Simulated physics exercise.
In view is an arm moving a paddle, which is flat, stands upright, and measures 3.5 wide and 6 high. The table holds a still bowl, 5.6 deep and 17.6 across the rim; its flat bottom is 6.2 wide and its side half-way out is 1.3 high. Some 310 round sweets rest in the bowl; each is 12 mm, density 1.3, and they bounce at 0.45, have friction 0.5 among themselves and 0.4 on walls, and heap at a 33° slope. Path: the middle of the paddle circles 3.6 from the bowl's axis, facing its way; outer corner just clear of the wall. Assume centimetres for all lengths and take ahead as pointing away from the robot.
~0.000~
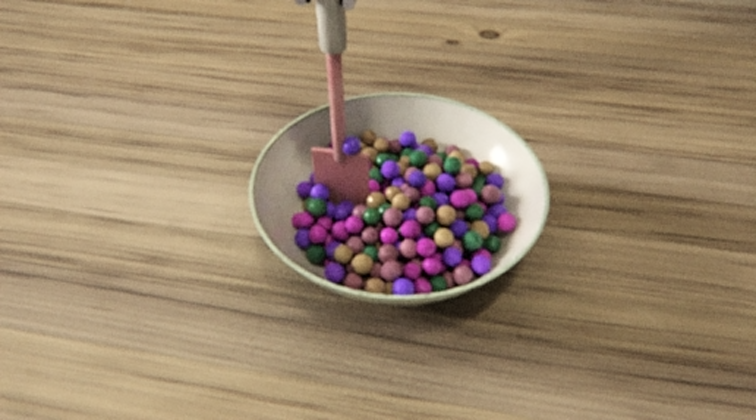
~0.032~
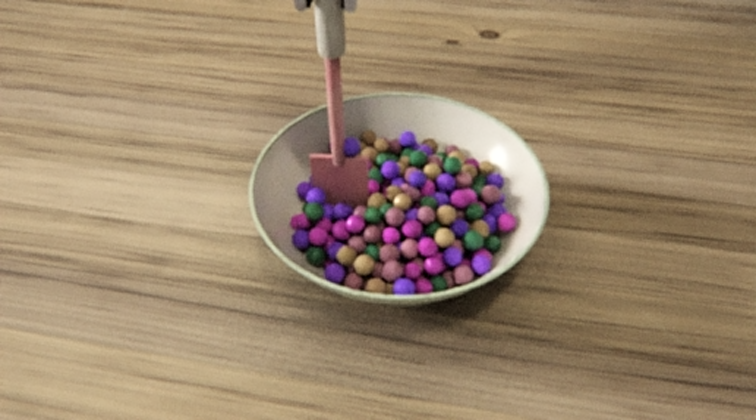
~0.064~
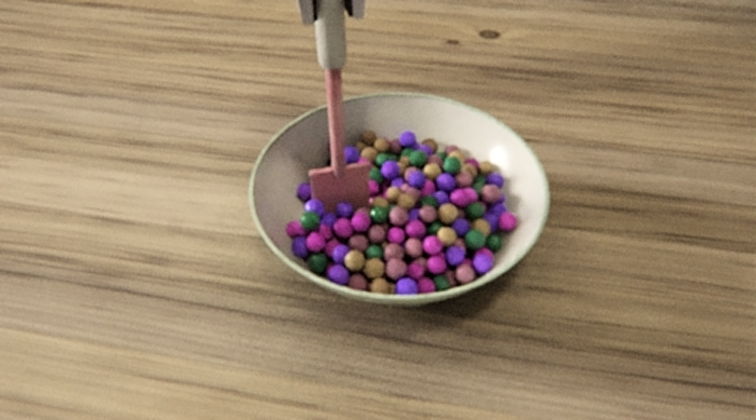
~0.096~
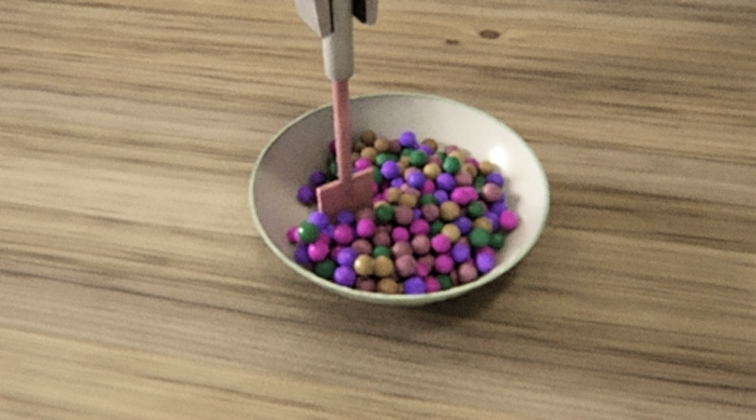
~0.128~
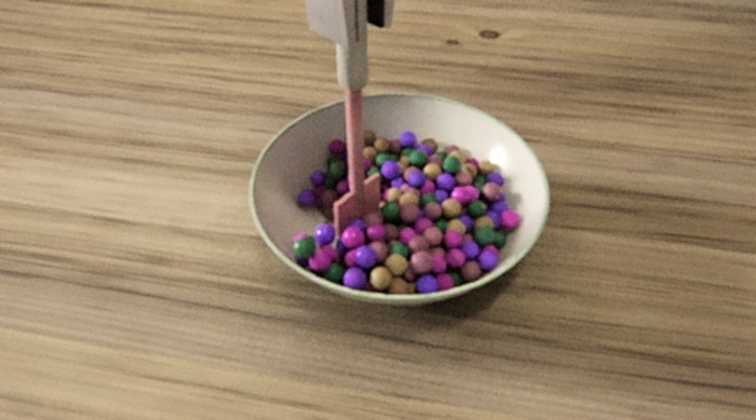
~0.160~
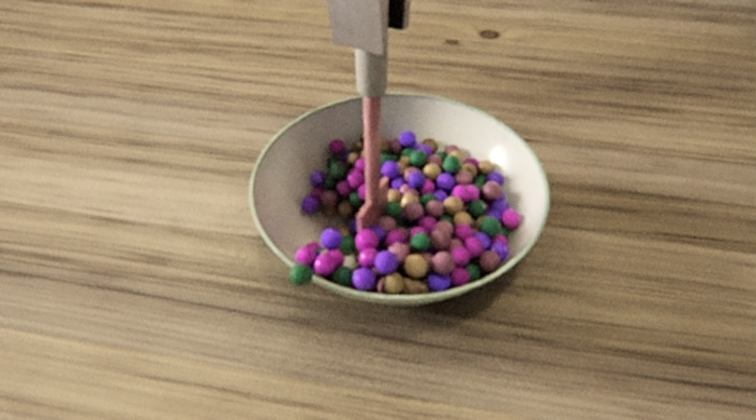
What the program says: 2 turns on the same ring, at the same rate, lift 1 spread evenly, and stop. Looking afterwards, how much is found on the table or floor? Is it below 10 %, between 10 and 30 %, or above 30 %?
Between 10 and 30 %.
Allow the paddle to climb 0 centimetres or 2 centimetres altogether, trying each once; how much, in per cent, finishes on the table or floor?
Close to 20 and 15 percent, in that order.
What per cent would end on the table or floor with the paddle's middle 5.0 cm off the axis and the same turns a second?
Then about 25 per cent.
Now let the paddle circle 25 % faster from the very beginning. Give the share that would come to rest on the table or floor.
My guess is about 20 per cent.
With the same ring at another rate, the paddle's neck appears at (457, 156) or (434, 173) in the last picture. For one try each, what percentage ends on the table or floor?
Some 55 and 40 per cent.
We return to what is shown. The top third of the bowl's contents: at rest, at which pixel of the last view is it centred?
Looks like roughly (328, 208) to me.
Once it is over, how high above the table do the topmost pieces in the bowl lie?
About 6.0 cm.
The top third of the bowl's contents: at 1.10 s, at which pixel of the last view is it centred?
Near (457, 149).
After 0.63 s, 329° round, highest piece 8 above the table; 282 in the bowl, 28 on the table or floor, 3 in flight or on the tool.
After 1.10 s, 222° round, highest piece 8 above the table; 264 in the bowl, 47 on the table or floor, 2 in flight or on the tool.
After 1.53 s, 0° round, highest piece 6 above the table; 257 in the bowl, 56 on the table or floor.
After 2.23 s, 0° round, highest piece 6 above the table; 257 in the bowl, 56 on the table or floor.
At rest, 257 in the bowl, 56 on the table or floor. That is 18 % on the table or floor.
